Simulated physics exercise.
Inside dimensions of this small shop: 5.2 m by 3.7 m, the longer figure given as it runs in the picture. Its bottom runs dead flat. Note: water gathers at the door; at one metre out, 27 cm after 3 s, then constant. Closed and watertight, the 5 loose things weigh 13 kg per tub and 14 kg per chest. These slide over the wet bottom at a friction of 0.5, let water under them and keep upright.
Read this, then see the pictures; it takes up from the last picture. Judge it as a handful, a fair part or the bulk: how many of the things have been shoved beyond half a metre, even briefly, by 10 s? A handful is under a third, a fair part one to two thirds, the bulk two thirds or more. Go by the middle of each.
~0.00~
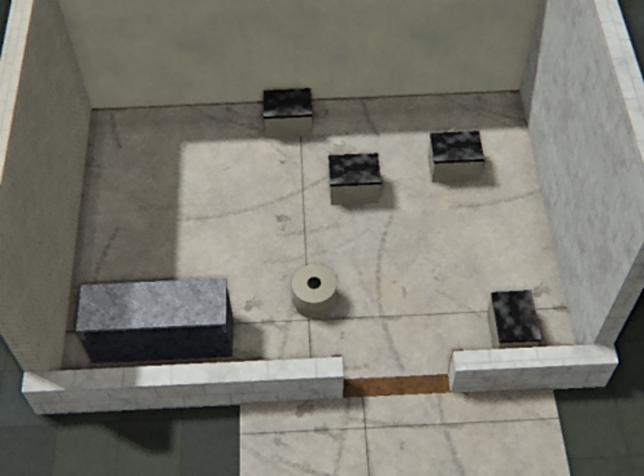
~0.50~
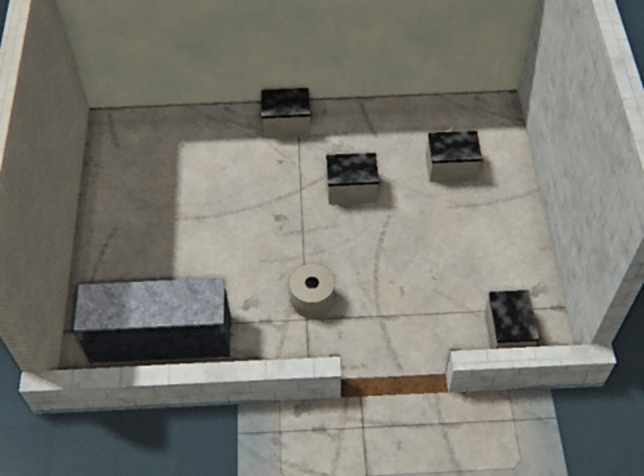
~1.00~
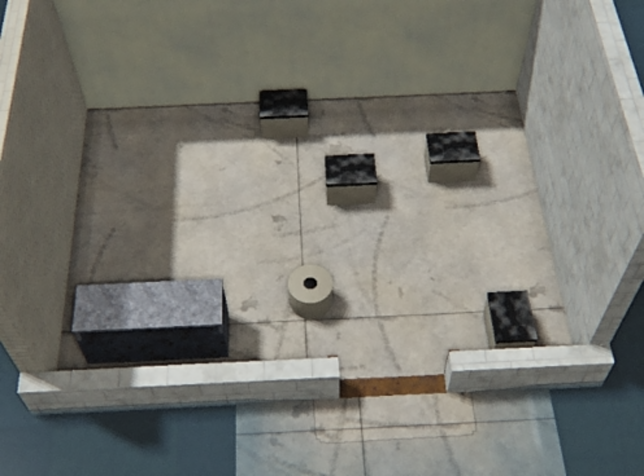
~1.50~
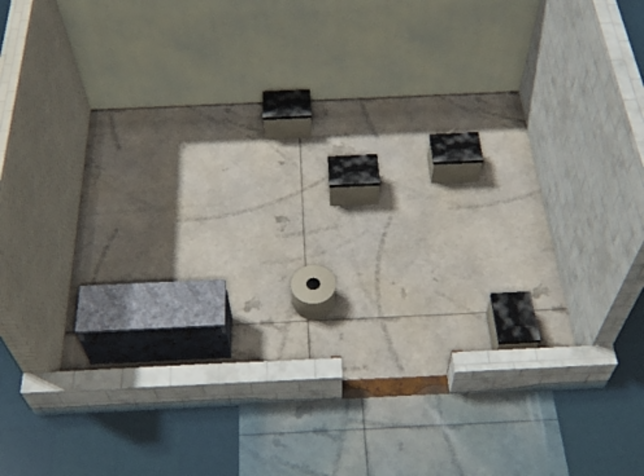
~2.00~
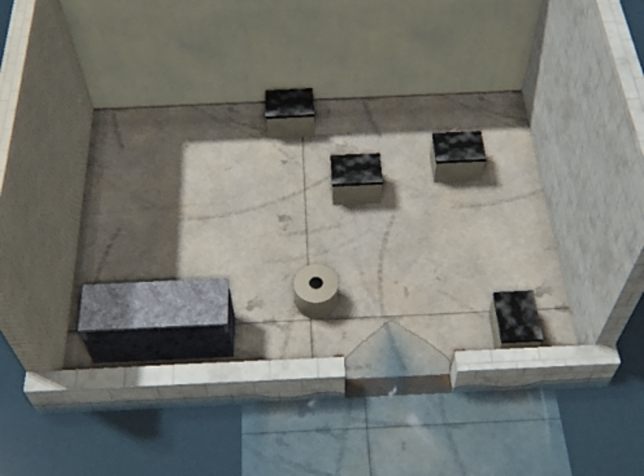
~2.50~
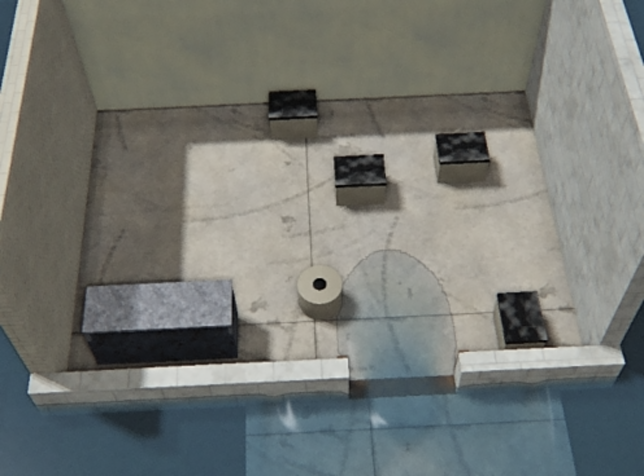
Most: Two thirds or more.
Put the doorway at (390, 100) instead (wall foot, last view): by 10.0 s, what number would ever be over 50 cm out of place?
Result: 3.
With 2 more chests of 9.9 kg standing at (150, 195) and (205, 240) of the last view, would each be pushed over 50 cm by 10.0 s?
In turn: Over, short of it.
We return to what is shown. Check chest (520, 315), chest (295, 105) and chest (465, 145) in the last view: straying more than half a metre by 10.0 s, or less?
Taking them in turn, the first is within the limit, the second beyond the limit and the third beyond the limit.
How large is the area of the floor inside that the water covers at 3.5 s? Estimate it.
Somewhere about 5.5 m2, give or take.
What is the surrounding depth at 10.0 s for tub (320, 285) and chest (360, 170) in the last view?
7 and 11 cm.
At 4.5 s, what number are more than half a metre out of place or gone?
By then the count is 2.
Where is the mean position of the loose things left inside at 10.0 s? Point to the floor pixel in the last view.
The average lands around (300, 219).
After 3.5 s 0 of 5 are over 50 cm from their spots; 0 afloat.
After 4.5 s 2 of 5 are over 50 cm from their spots; 0 afloat.
After 7.0 s 4 of 5 are over 50 cm from their spots; 3 afloat.
After 10.0 s 4 of 5 are over 50 cm from their spots, and 4 have been at some point; 3 afloat.
